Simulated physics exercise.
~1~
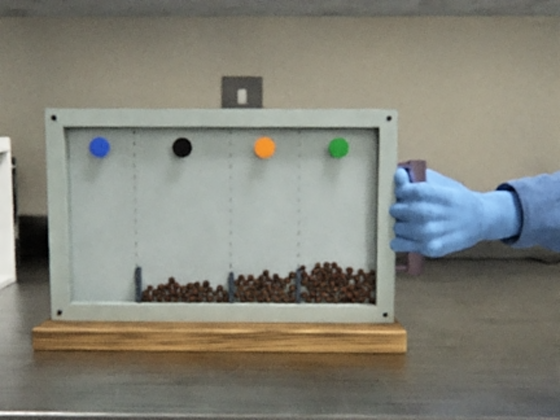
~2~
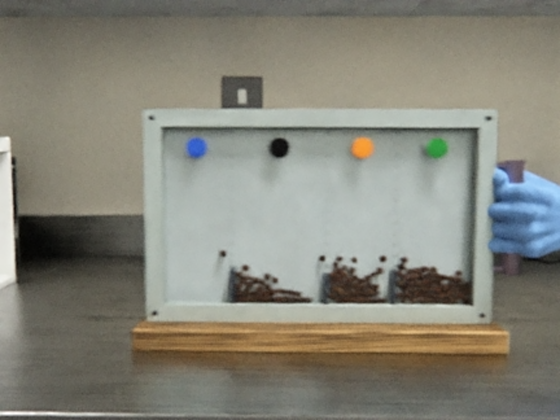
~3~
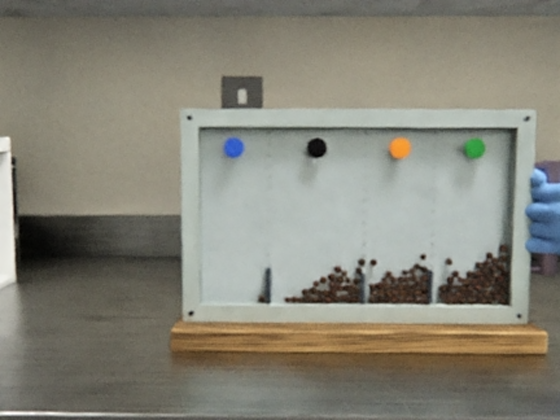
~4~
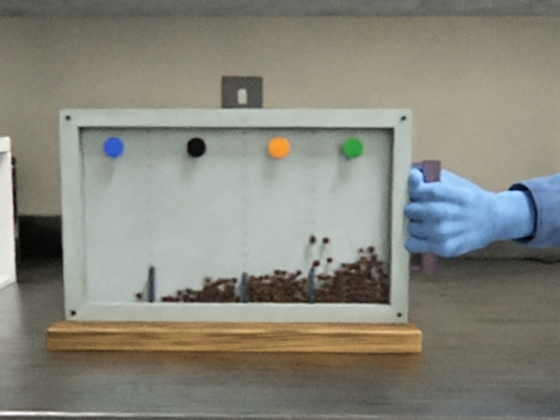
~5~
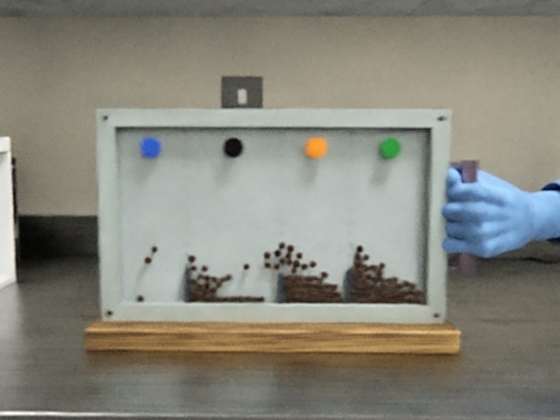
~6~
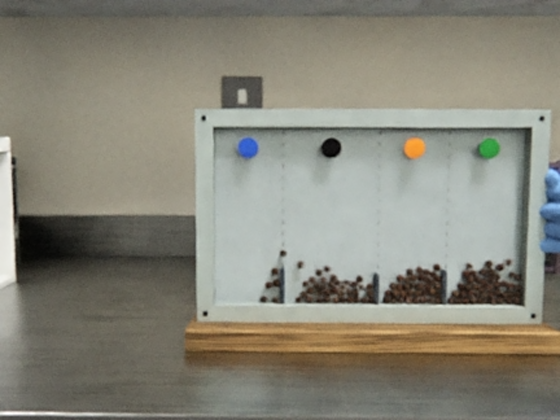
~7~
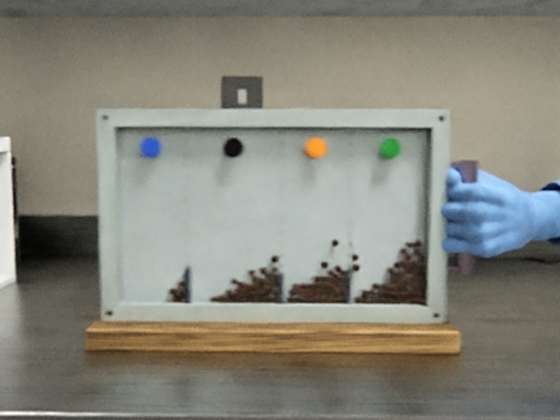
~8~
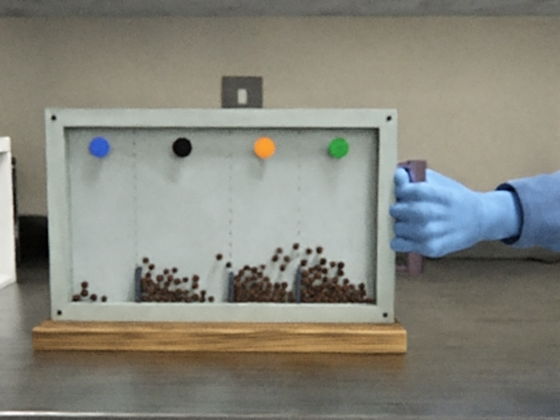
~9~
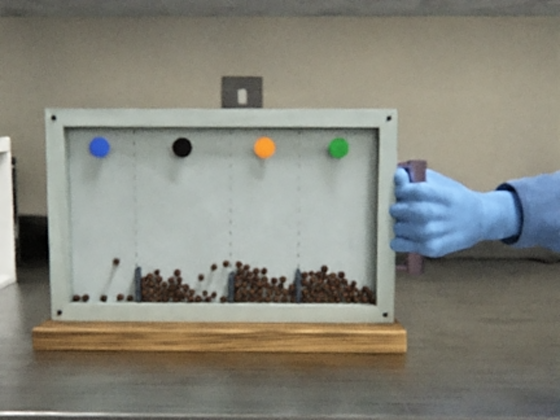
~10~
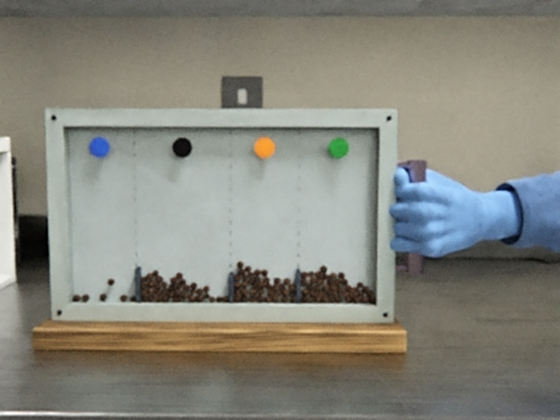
A gloved hand slides a case of dark beads right and back twice, scattering some leftward.
